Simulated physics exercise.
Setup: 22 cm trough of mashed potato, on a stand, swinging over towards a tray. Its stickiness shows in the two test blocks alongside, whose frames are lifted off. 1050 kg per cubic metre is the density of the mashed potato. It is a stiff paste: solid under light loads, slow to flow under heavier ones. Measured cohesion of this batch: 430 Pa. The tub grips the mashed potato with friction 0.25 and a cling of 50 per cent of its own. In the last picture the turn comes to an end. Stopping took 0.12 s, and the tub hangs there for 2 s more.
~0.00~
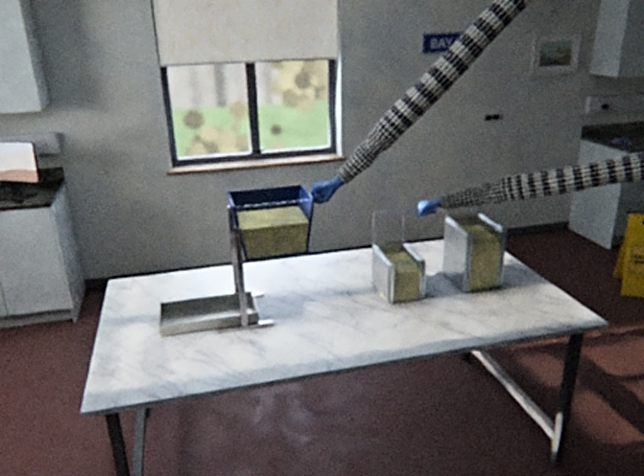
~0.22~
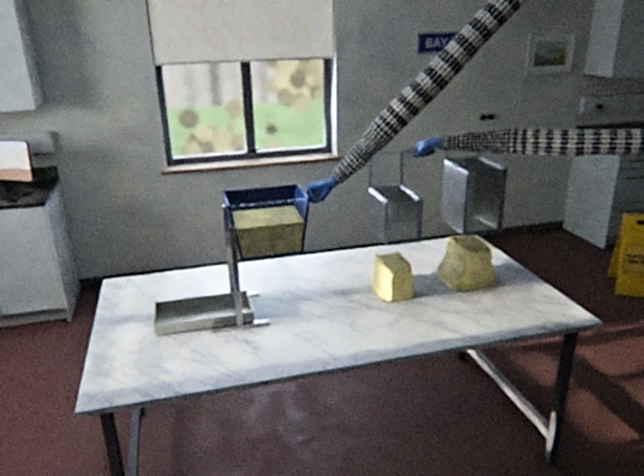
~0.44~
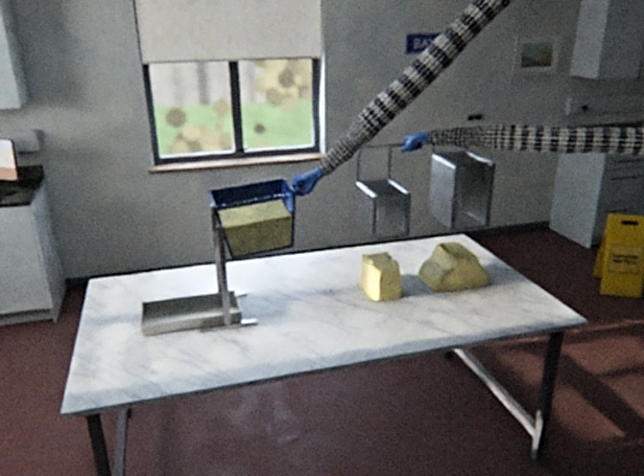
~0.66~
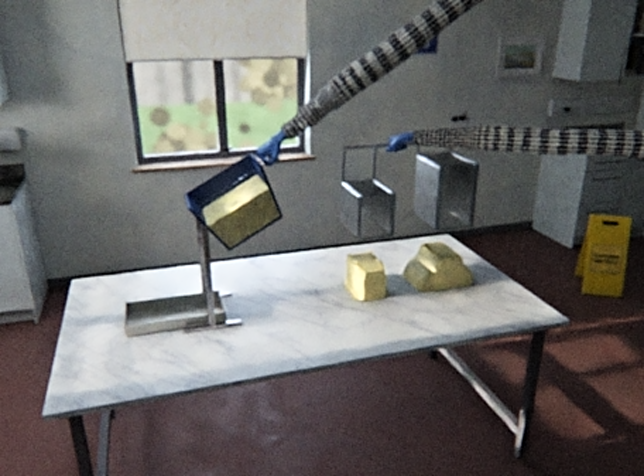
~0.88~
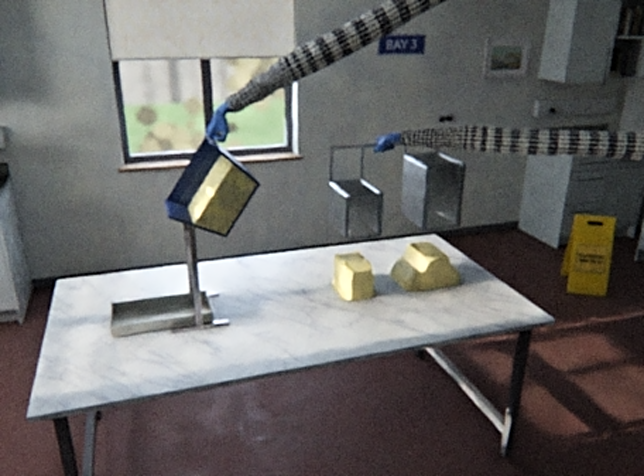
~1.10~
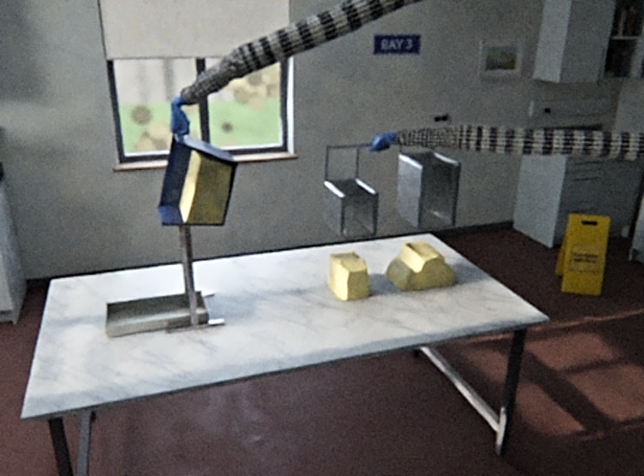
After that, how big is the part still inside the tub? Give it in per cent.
I would say roughly 100 per cent is still inside.
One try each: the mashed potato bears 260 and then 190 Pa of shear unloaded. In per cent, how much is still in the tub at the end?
About 70 % first, about 60 % second.
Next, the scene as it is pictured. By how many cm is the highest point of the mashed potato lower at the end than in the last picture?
About 6 cm.
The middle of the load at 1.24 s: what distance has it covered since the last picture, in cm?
The shift is near 3 cm.
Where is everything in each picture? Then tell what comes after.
Handle-side rim at (312, 199), tilt 0 degrees; highest point of the mashed potato at (271, 225); test blocks 16 cm, 25 cm high (left to right), in the first picture.
Handle-side rim at (308, 198), tilt 0 degrees; highest point of the mashed potato at (267, 225); test blocks 15 cm, 20 cm high (left to right), in the second picture.
Handle-side rim at (294, 192), tilt 5 degrees; highest point of the mashed potato at (289, 216); test blocks 15 cm, 16 cm high (left to right), in the third picture.
Handle-side rim at (260, 166), tilt 29 degrees; highest point of the mashed potato at (266, 190); test blocks 15 cm, 16 cm high (left to right), in the fourth picture.
Handle-side rim at (213, 148), tilt 55 degrees; highest point of the mashed potato at (233, 166); test blocks 15 cm, 16 cm high (left to right), in the fifth picture.
Handle-side rim at (178, 145), tilt 75 degrees; highest point of the mashed potato at (204, 158); test blocks 15 cm, 16 cm high (left to right), in the sixth picture.
By 1.24 s, the tub is at 75 degrees and holds 100 %.
By 1.41 s, the tub is at 75 degrees and holds 100 %.
By 1.58 s, the tub is at 75 degrees and holds 100 %.
By 1.75 s, the tub is at 75 degrees and holds 100 %.
By 3.10 s, at the end, the tub is at 75 degrees and holds 100 %.
